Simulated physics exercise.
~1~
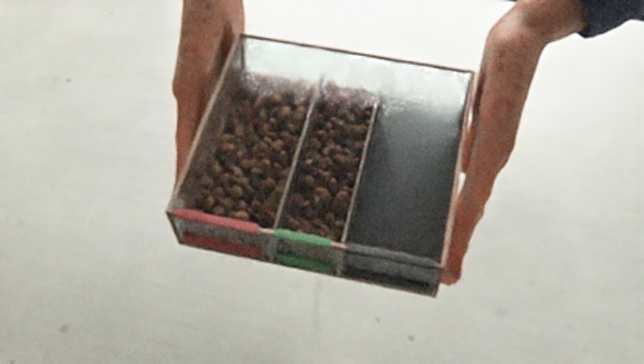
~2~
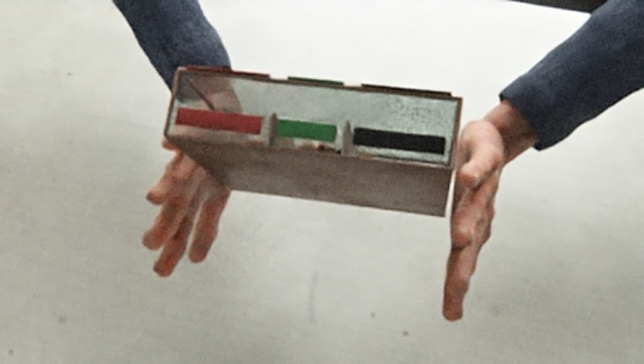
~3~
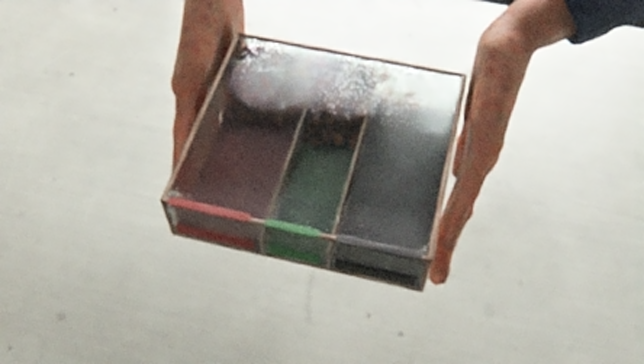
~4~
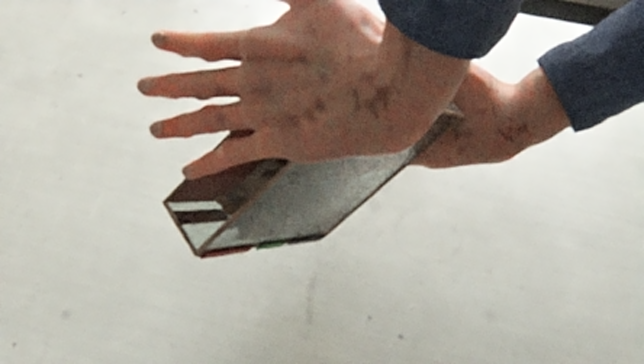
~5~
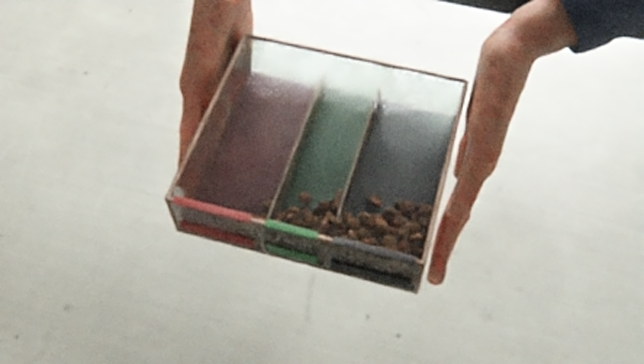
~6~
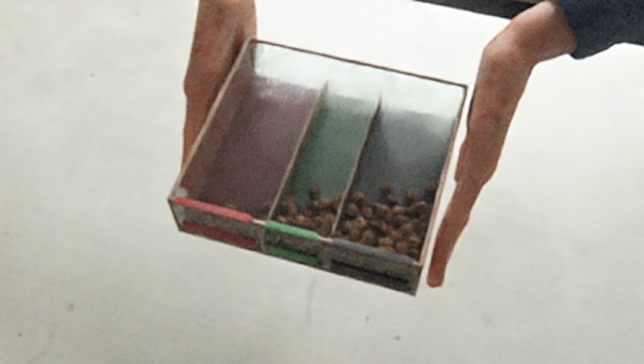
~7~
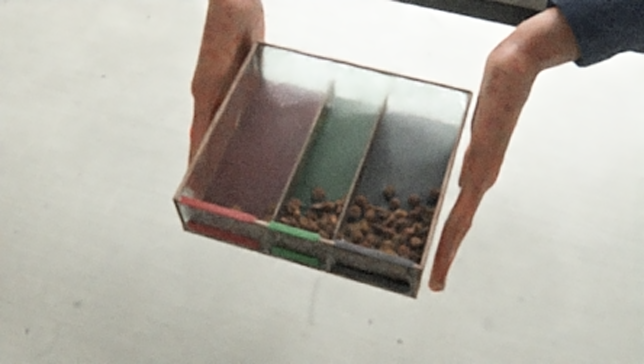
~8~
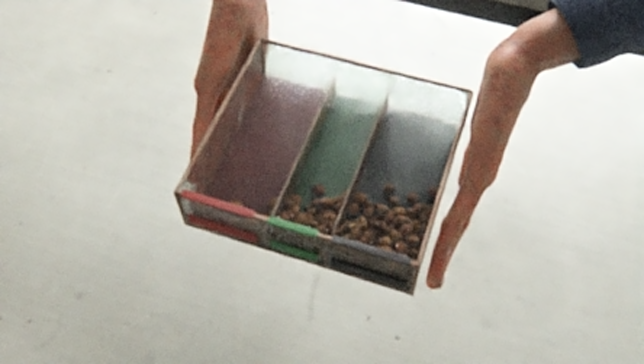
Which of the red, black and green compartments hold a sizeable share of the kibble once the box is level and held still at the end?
The black and green compartments each hold a sizeable share, with the most in the black one. The red compartment is left with hardly any.
